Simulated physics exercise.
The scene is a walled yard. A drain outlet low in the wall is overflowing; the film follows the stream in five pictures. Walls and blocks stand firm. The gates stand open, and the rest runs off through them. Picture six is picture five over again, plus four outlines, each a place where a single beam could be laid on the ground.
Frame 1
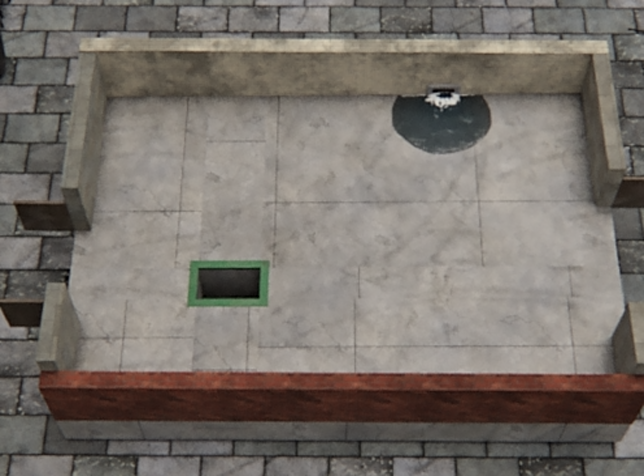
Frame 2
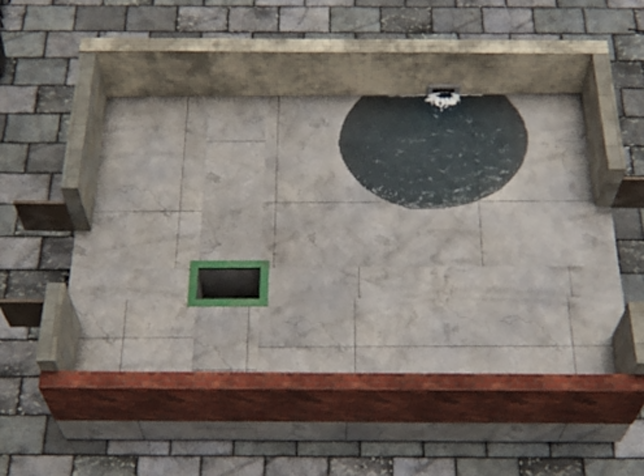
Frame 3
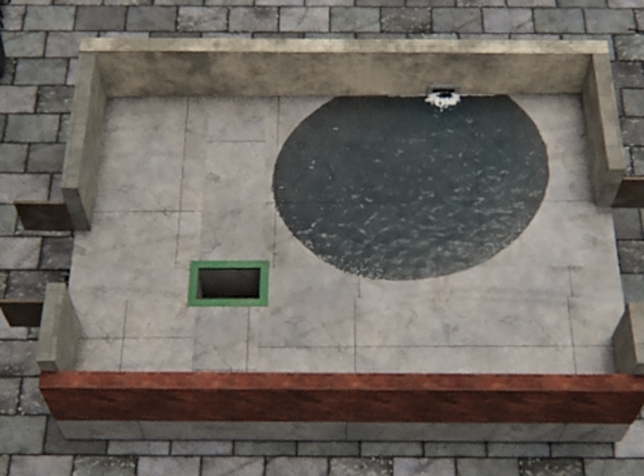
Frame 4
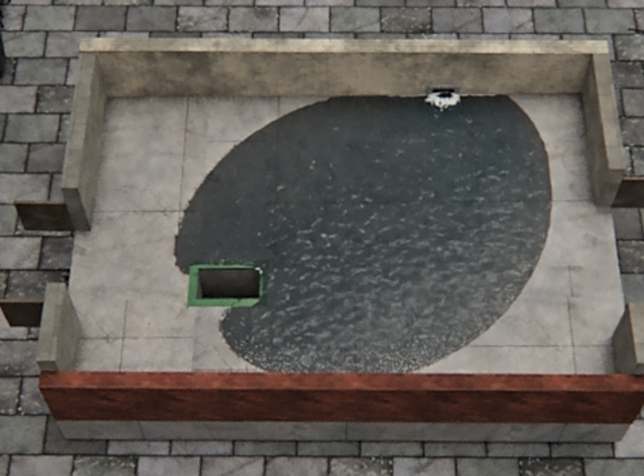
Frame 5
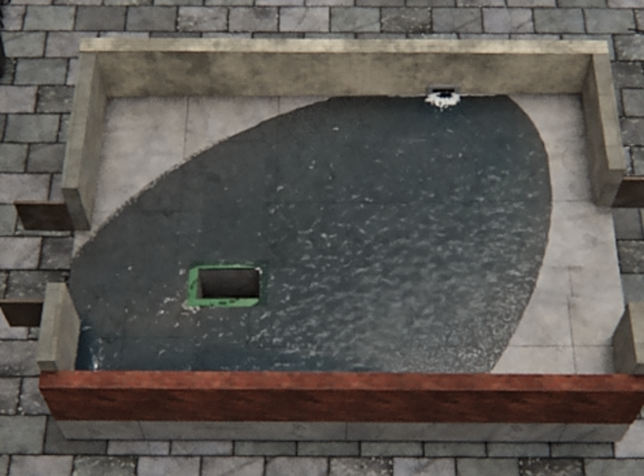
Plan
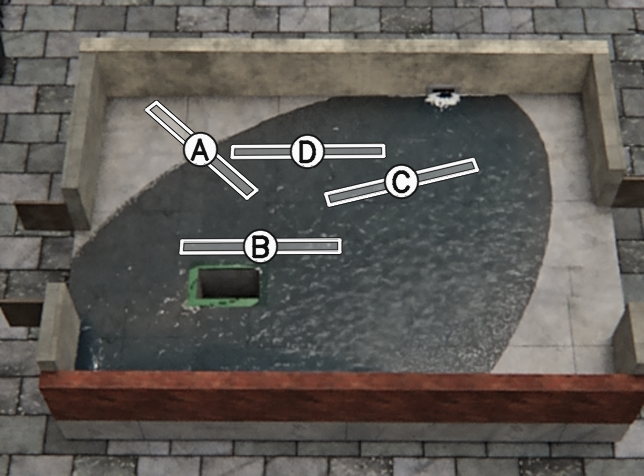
Walled paved yard with water pouring from an outfall in the back wall, spreading down and left around a green-rimmed drain pit.
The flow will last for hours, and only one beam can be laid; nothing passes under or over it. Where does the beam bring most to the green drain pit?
A is best.
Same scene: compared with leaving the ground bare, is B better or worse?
Worse.
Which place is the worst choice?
That would be B.
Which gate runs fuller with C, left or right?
The left one.
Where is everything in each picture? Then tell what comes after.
Outfall at (443, 90); green drain pit at (229, 283); open gate at (86, 276); open gate at (603, 270); water covers 3 % of the ground and shows as far out as (468, 144); green drain pit still dry.
Water covers 12 % of the ground and shows as far out as (382, 192); green drain pit still dry.
Water covers 28 % of the ground and shows as far out as (329, 256); green drain pit still dry.
Water covers 51 % of the ground and shows as far out as (264, 351); green drain pit taking water.
Water covers 69 % of the ground and shows as far out as (80, 336); green drain pit taking water.
On the marked copy, A from (151, 106) to (251, 194); B from (181, 246) to (339, 246); C from (327, 199) to (475, 164); D from (232, 152) to (383, 150).
For place A, about 33 % of the stream runs into the green drain pit, about 67 % out by the gates.
For place B, about 9 % of the stream runs into the green drain pit, about 91 % out by the gates.
For place C, about 18 % of the stream runs into the green drain pit, about 82 % out by the gates.
For place D, about 22 % of the stream runs into the green drain pit, about 78 % out by the gates.
